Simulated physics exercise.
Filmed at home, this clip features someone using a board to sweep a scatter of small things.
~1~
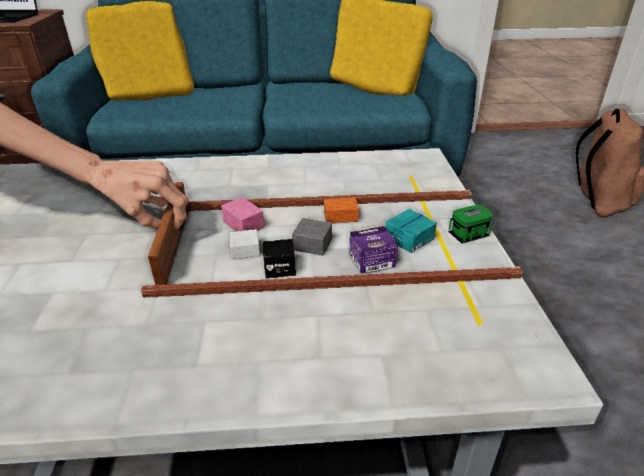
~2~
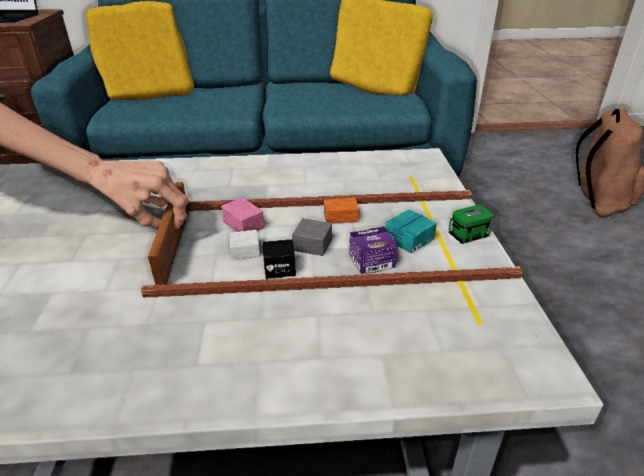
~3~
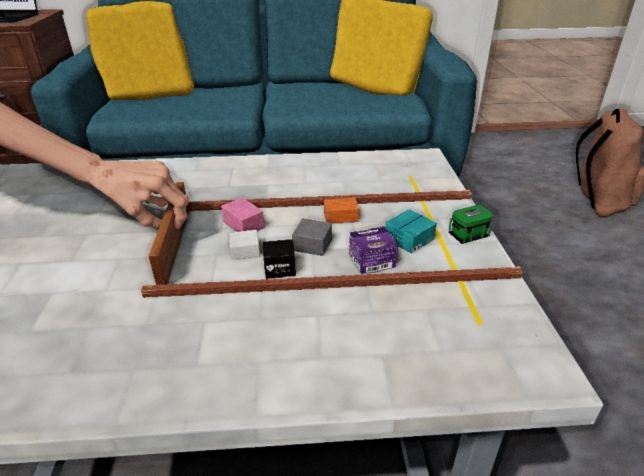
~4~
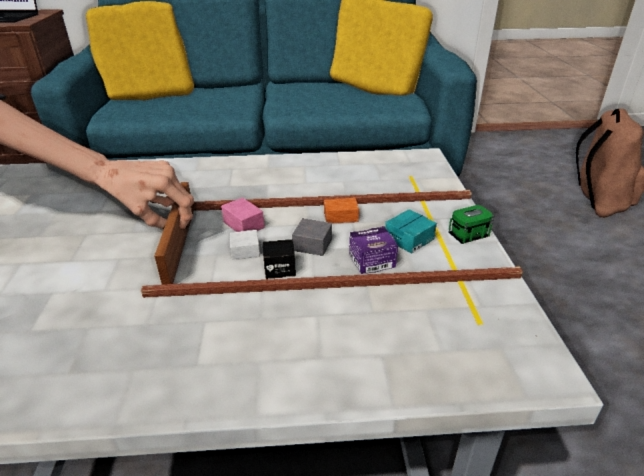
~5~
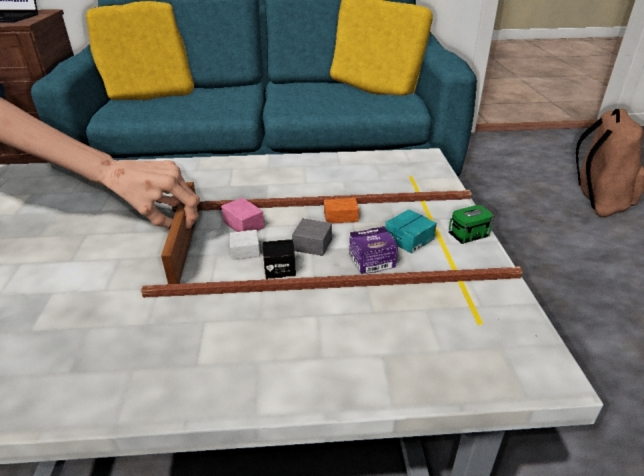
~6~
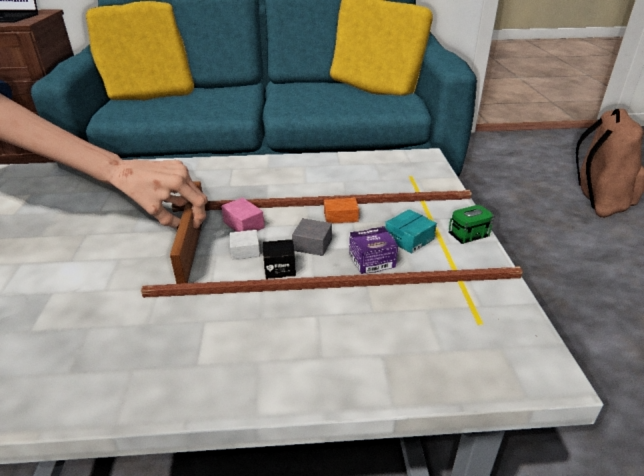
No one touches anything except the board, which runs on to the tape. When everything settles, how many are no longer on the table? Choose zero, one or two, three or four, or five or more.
When everything settles, one or two are no longer on the table.
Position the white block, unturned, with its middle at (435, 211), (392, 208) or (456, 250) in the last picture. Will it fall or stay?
Try one: It ends up off. Try two: It ends up off. Try three: It ends up off.
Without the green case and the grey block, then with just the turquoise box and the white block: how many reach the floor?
That makes 0 fallen, then 0 fallen in the other try.
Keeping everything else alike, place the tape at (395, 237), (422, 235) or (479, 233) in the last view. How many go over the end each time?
1, 2, 5.
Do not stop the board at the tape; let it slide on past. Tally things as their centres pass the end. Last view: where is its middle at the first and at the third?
Pixels, in order: Around (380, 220), around (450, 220).
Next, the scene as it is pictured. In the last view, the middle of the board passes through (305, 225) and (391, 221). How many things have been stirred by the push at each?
That makes 5 at the first spot and 8 at the second.
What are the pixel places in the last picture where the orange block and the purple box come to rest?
Orange block: About (469, 205); purple box: About (499, 246).
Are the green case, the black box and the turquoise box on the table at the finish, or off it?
For the green case, it ends up falling; for the black box, it stays up there; for the turquoise box, it ends up falling.
Soon after, none off yet; green case at rest near (471, 224); turquoise box at rest near (410, 231); purple box at rest near (373, 250).
In the end, the number that fall off is one or two; gone, turquoise box and green case.
